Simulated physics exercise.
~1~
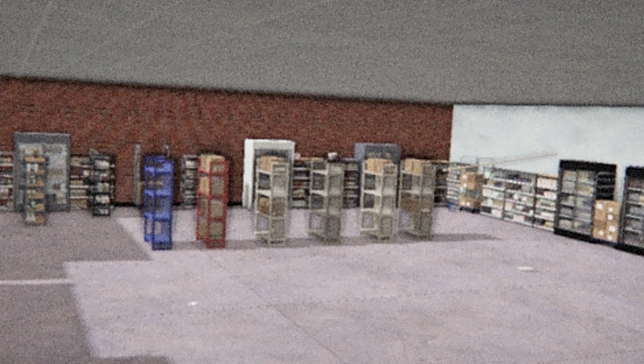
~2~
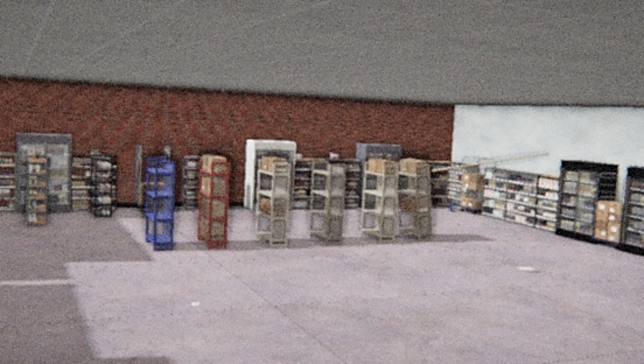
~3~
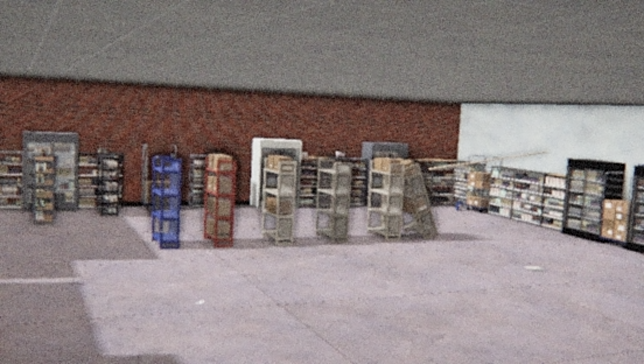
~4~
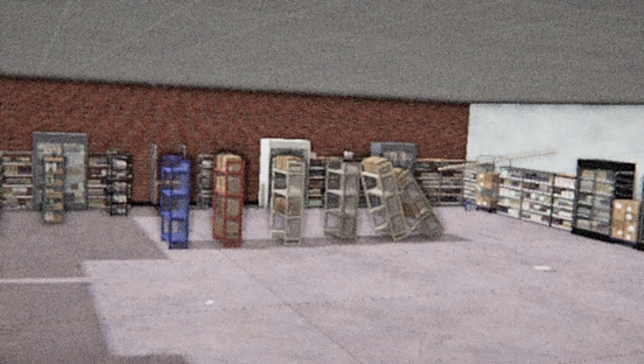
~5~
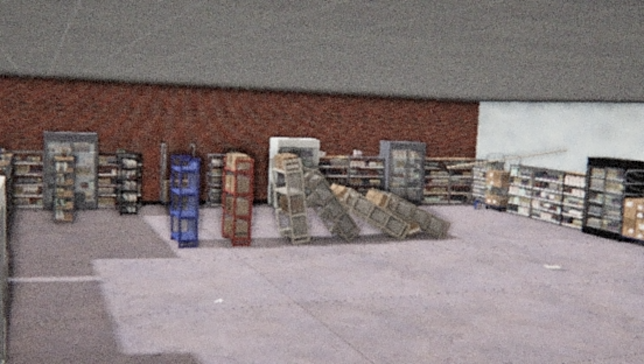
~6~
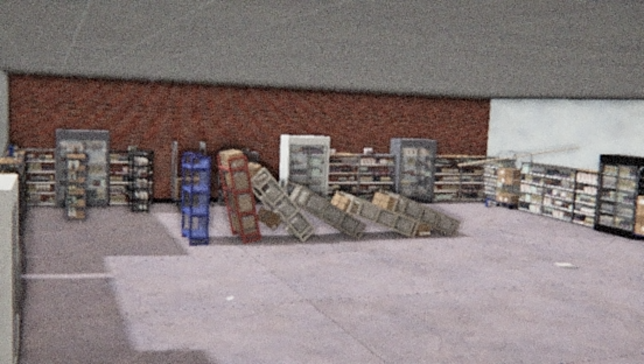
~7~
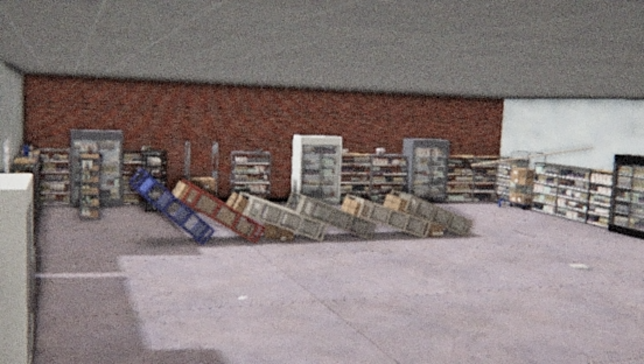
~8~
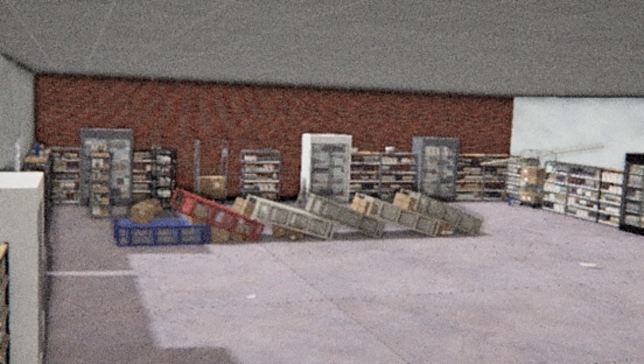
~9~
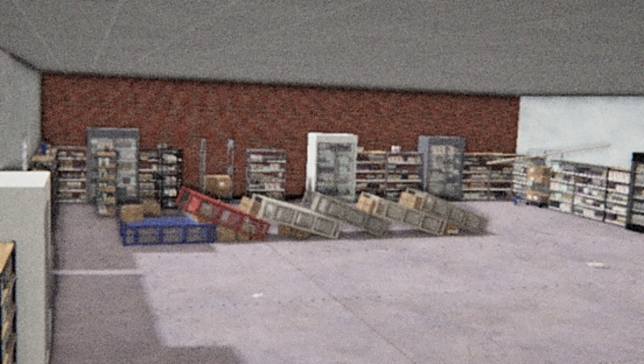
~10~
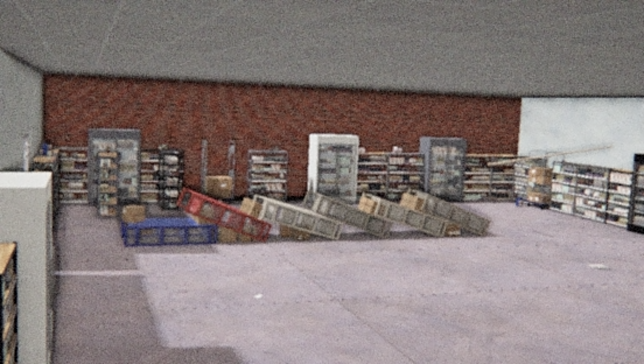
The clip shows six open shelf units holding cartons in a row before a brick wall as the rightmost tips left and the rest topple leftward in turn, the red and then the blue going last, until the blue lies flat and the others rest slanted among spilt cartons.
